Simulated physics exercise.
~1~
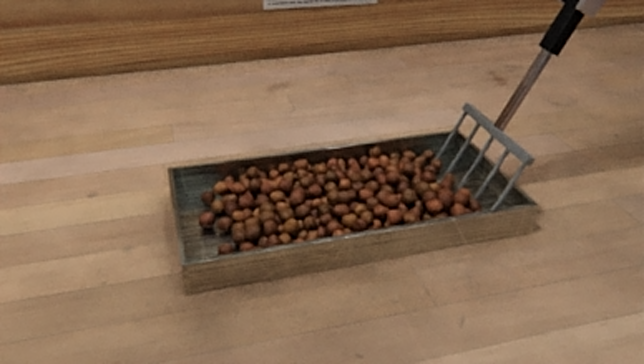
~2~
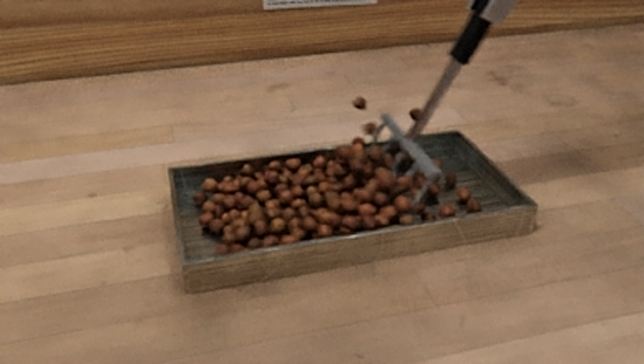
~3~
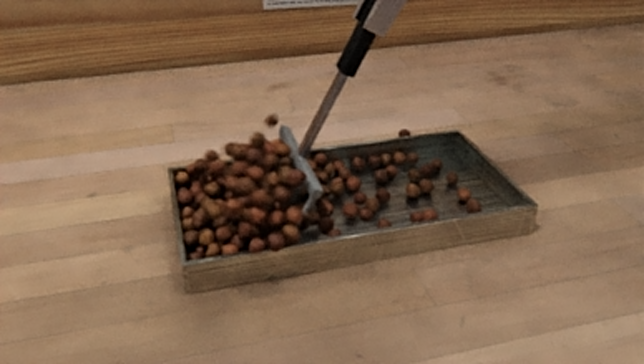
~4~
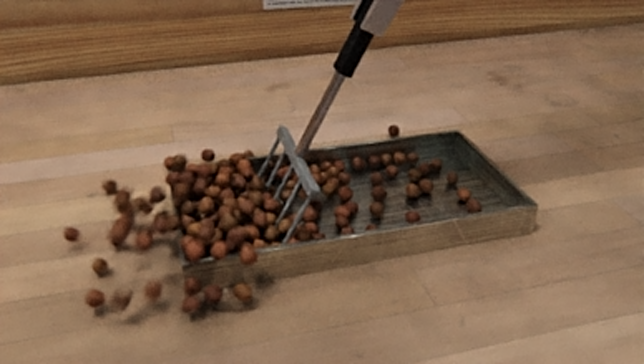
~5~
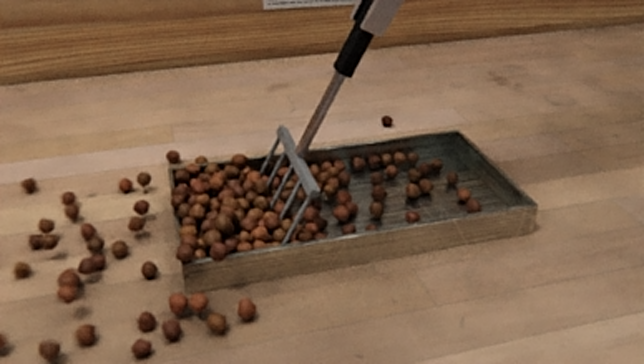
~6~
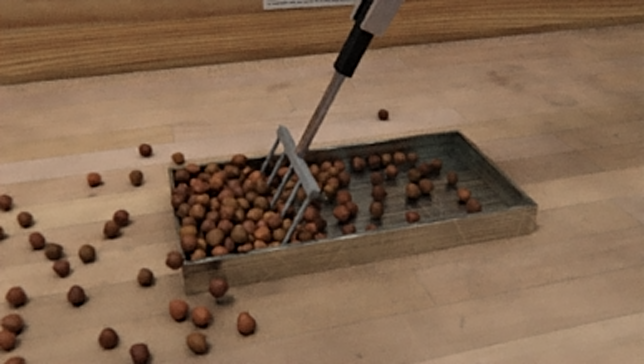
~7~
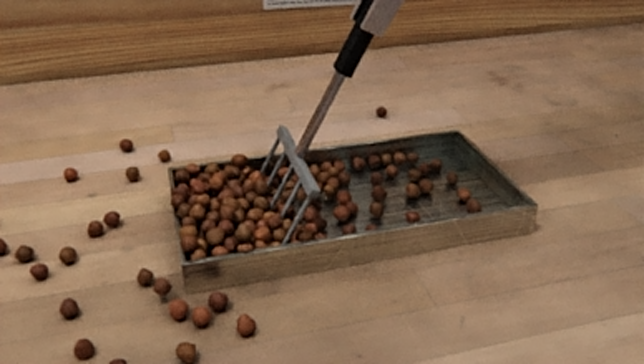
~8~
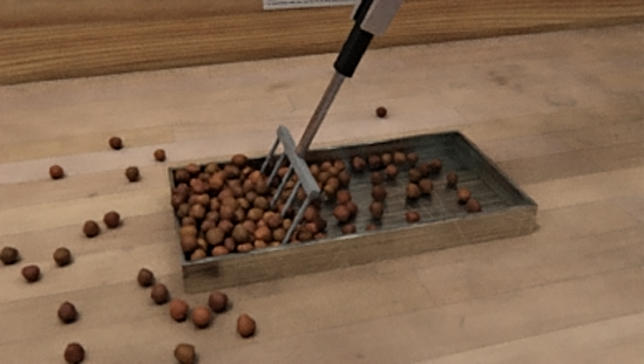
A fork sweeps hazelnuts leftward along a trough, spilling some over the end onto the table.
